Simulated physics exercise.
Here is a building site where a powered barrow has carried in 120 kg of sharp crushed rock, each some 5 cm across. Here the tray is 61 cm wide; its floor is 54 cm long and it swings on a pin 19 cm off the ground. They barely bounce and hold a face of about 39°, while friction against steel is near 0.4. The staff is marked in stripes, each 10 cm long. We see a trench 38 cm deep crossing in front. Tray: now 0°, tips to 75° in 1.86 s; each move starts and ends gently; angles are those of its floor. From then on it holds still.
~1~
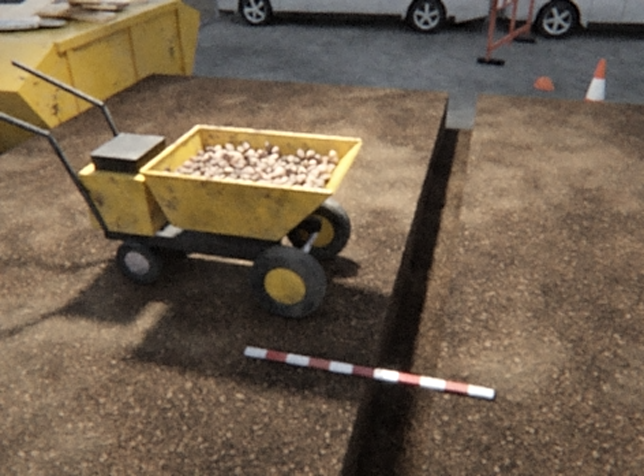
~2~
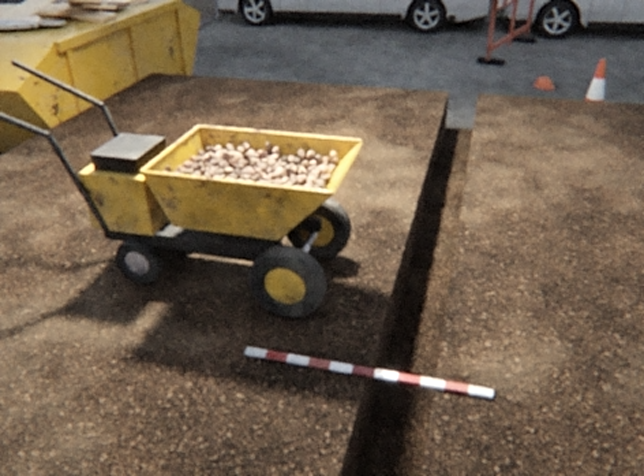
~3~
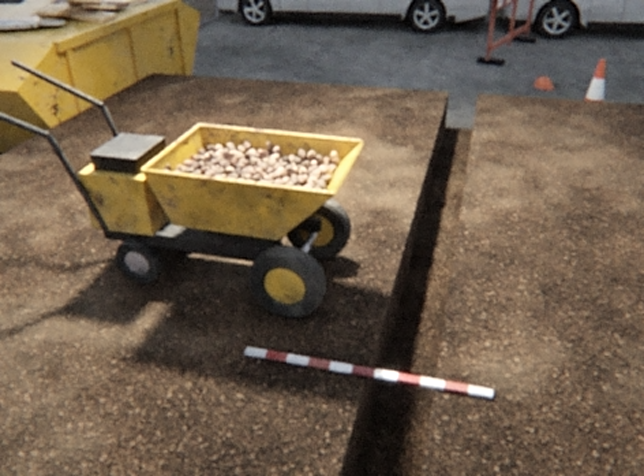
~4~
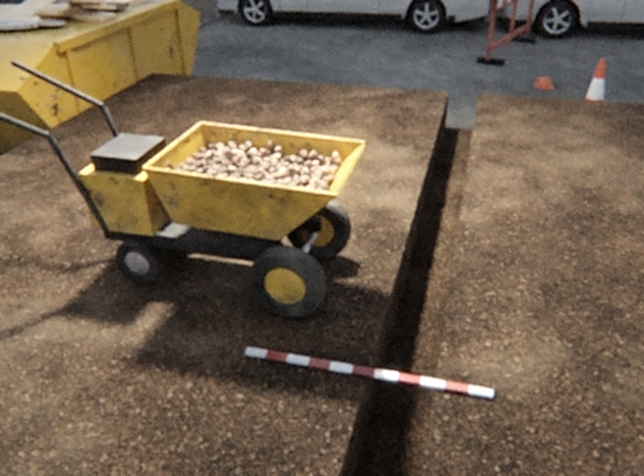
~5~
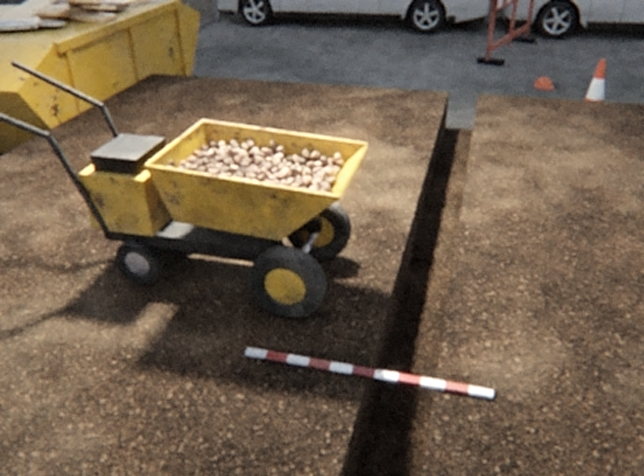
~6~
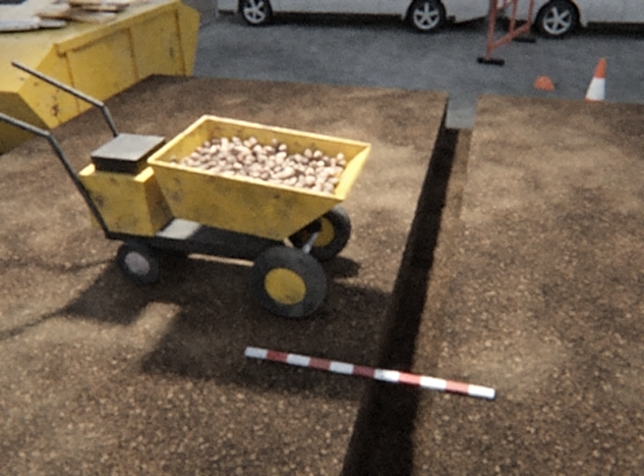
Yellow barrow tray of crushed rock tilting slightly towards the right, its wheels staying still beside a narrow trench and striped pole.
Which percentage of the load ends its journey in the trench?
Roughly 81 per cent.
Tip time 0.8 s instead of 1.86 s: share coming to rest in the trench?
Roughly 65% would finish there.
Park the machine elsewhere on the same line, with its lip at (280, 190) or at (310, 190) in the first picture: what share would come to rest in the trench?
It'd be around 70 per cent and after that around 100 per cent.
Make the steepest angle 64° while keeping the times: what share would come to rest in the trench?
It comes out at about 65 percent.
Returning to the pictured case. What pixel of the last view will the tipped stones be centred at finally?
Centre estimate: Around (425, 339).
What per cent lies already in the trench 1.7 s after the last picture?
Close to 35 per cent has got there by then.
Then, 1.1 s after the last picture the floor is at 64°, 100 % in the tray; the foremost stones are at (407, 267).
Then, 1.7 s after the last picture the floor is at 75°, 52 % in the tray, 36 % in the trench, 12 % past the trench; the foremost stones are at (502, 324).
Then, 2.0 s after the last picture the floor is at 75°, 18 % in the tray, 63 % in the trench, 20 % past the trench; the foremost stones are at (541, 322).
Then, 4.0 s after the last picture the floor is at 75°, 0 % in the tray, 81 % in the trench, 19 % past the trench; the foremost stones are at (547, 323).
